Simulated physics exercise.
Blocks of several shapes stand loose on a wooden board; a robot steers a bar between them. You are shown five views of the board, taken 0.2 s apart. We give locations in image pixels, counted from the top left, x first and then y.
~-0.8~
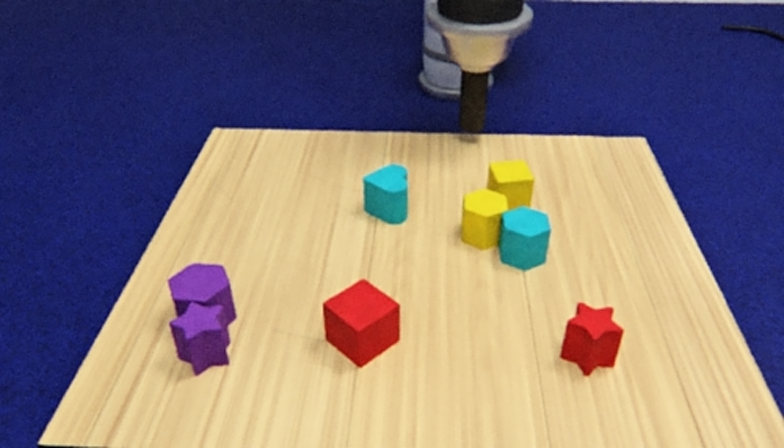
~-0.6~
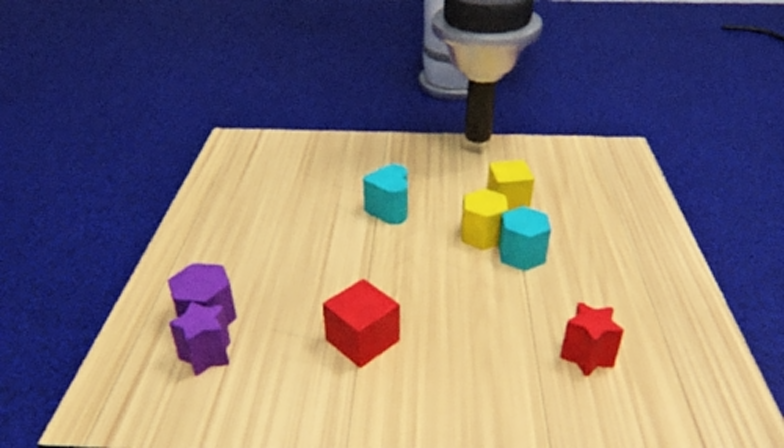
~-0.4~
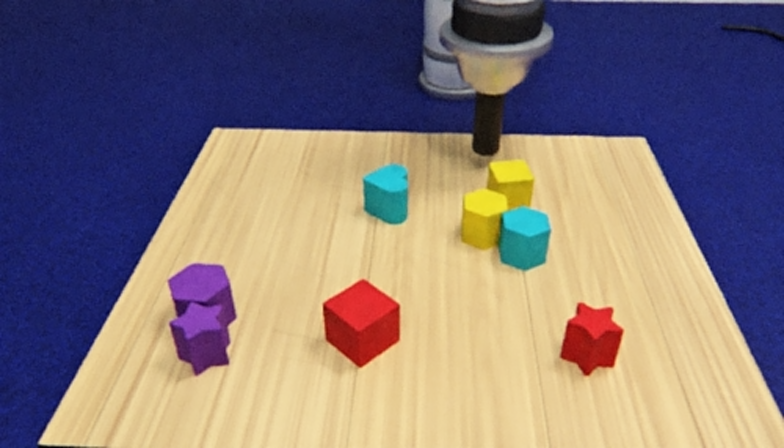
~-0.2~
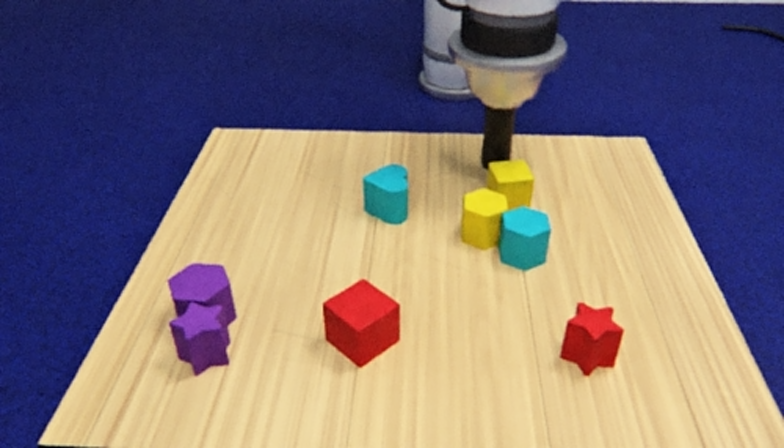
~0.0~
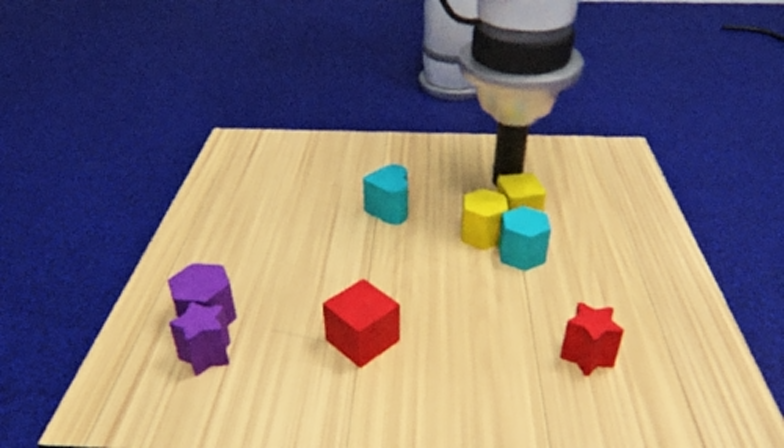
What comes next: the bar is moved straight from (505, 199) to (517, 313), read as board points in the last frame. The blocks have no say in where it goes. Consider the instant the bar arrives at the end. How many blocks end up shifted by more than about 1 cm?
It moves three or more blocks.
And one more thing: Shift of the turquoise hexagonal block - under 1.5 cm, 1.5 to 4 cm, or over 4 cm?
My estimate: Beyond 4 cm.
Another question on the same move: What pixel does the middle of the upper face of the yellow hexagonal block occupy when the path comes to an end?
When the path ends, it will be at (474, 215).
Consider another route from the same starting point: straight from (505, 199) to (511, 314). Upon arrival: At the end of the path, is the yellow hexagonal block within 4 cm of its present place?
Yes, it checks out.
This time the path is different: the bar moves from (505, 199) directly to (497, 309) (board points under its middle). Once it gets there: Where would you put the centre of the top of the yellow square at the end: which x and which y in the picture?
Its top middle will sit at (543, 213).
What follows on the original path. One third of the way, bar at (510, 216); yellow hexagonal block at (480, 209), turned 35° clockwise; yellow square at (540, 214), turned 35° anticlockwise; turquoise hexagonal block at (540, 245), turned 35° clockwise.
Two thirds of the way, bar at (513, 253); yellow hexagonal block at (474, 215), turned 60° clockwise; yellow square at (556, 225), turned 65° anticlockwise; turquoise hexagonal block at (549, 254), turned 60° clockwise.
At the end, bar at (520, 296); yellow hexagonal block at (474, 215), turned 60° clockwise; yellow square at (556, 225), turned 65° anticlockwise; turquoise hexagonal block at (566, 272); red star-shaped block in place.
